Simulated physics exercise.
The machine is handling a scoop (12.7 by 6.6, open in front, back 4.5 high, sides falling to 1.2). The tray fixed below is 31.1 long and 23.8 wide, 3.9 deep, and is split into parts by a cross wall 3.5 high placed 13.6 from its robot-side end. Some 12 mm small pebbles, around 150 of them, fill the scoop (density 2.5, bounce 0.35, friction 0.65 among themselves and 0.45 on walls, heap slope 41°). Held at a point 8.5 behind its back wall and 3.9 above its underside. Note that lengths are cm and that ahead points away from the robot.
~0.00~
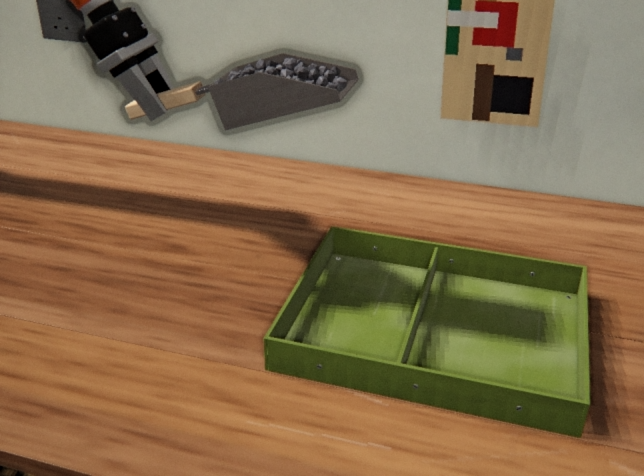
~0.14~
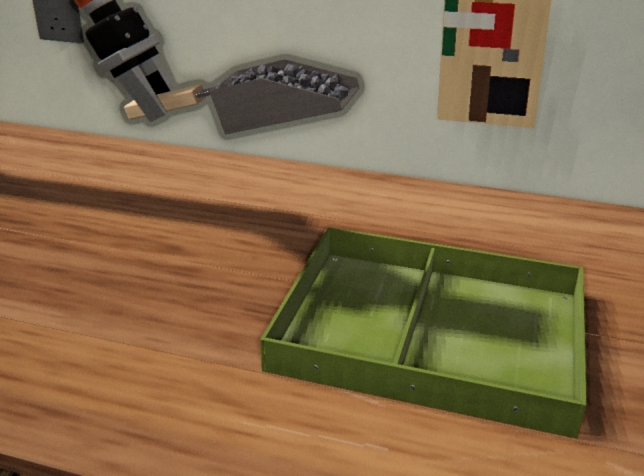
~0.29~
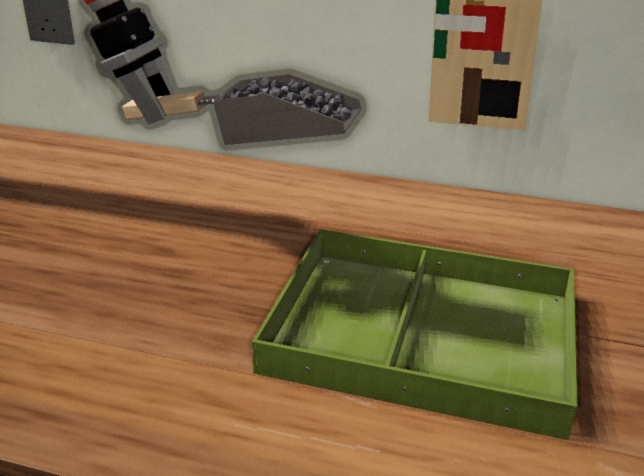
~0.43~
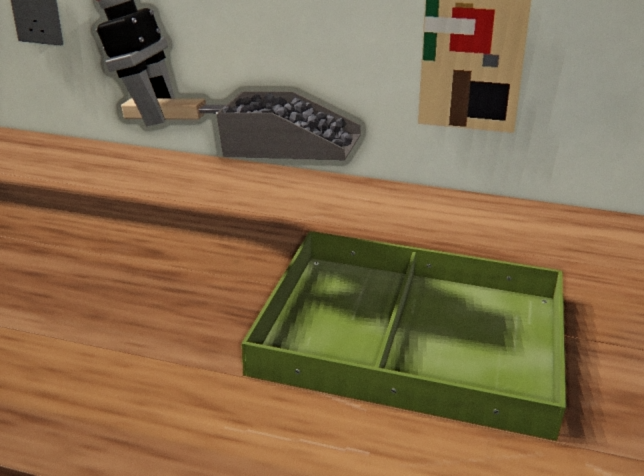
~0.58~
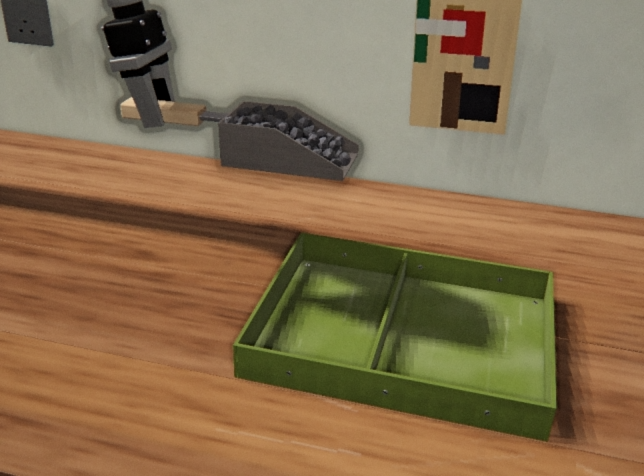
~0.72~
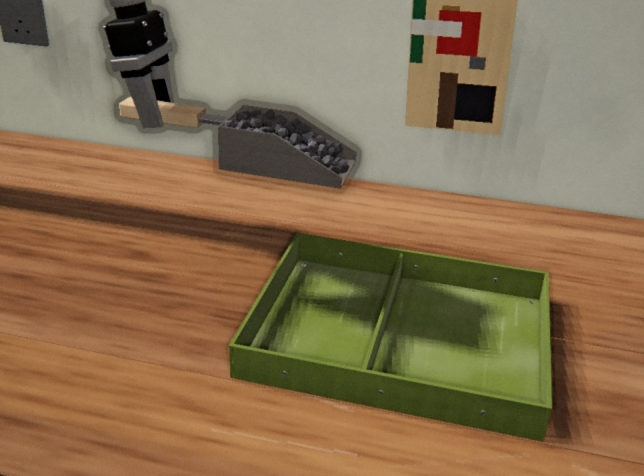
Above a wooden table, a robot gripper levels a backward-tilted scoop of dark lumps.
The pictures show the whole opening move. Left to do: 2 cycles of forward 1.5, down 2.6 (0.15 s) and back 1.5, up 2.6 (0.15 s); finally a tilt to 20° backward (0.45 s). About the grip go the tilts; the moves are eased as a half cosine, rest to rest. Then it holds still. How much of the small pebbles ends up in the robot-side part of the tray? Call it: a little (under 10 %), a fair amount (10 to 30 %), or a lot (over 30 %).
A little.
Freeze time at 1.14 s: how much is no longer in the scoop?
By then near 0 % is out.
By 1.14 s, level, highest piece 22 above the table; 153 on the scoop.
By 1.56 s, tilted 11° backward, highest piece 26 above the table; 153 on the scoop.
By 1.97 s, tilted 20° backward, highest piece 29 above the table; 153 on the scoop.
By 3.02 s, tilted 20° backward, highest piece 29 above the table; 153 on the scoop.
Final count, 153 on the scoop. That is 0 % in the robot-side part of the tray.
